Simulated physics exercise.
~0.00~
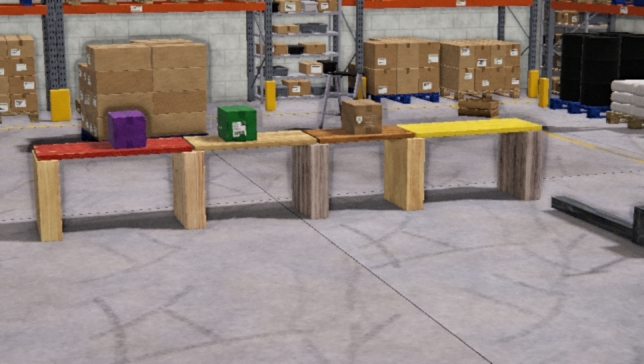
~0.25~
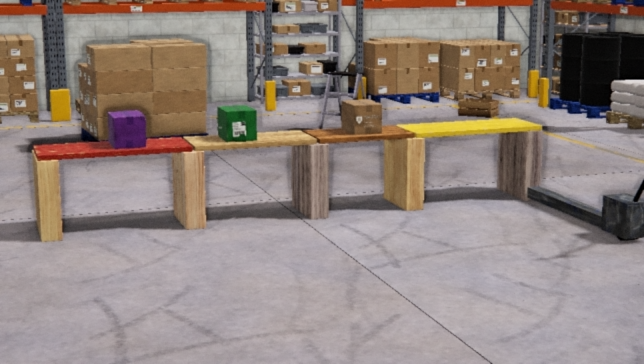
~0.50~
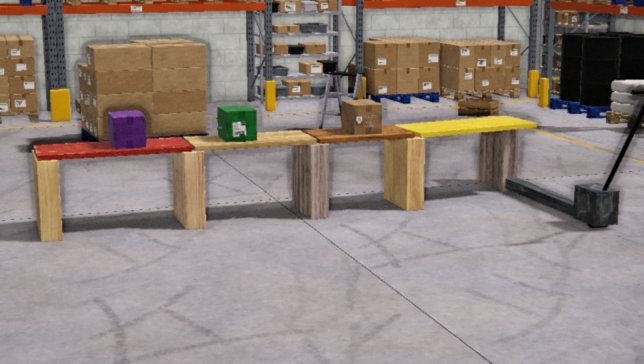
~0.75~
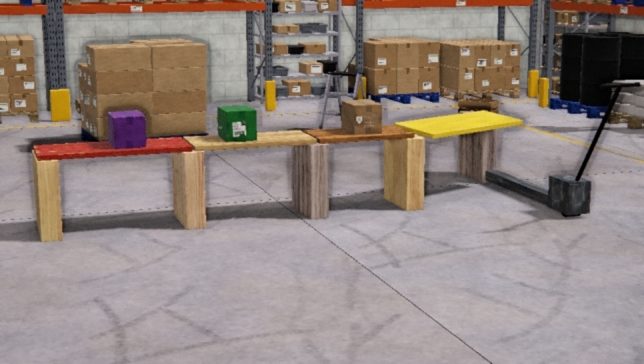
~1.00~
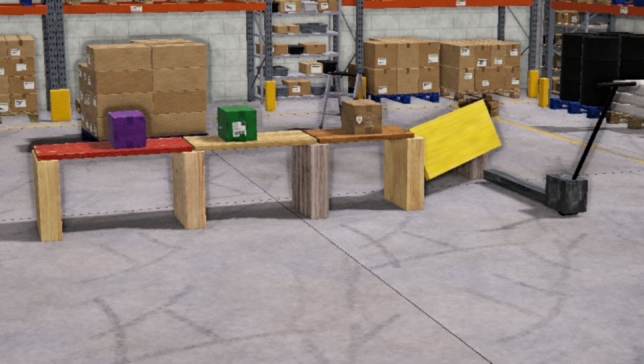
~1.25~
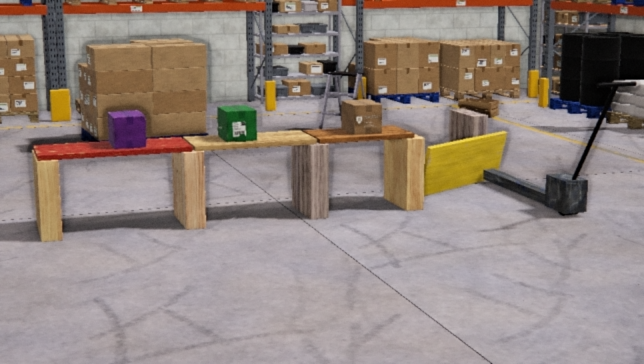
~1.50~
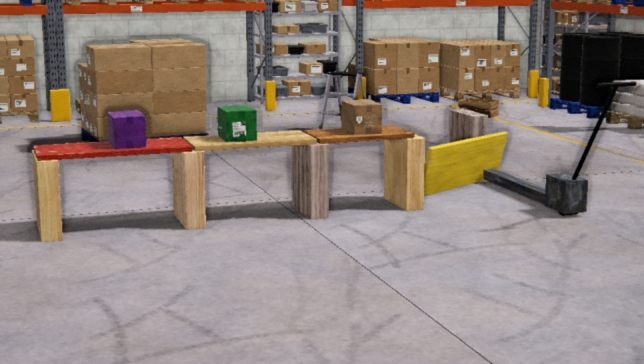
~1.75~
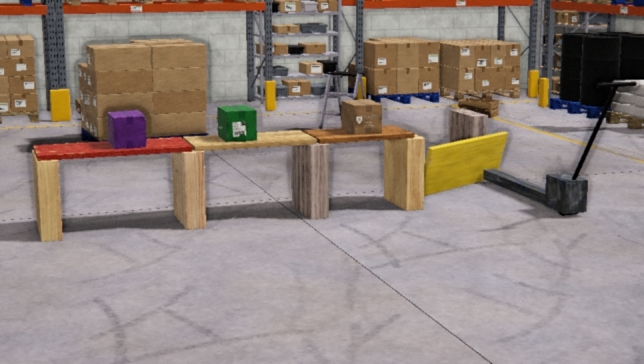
A floor jack slides in from the right and pushes the end upright of a row of boards leftward; the yellow board shifts, tips and drops onto its side, leaning by the uprights, while the red board and the purple and green cartons stay in place.
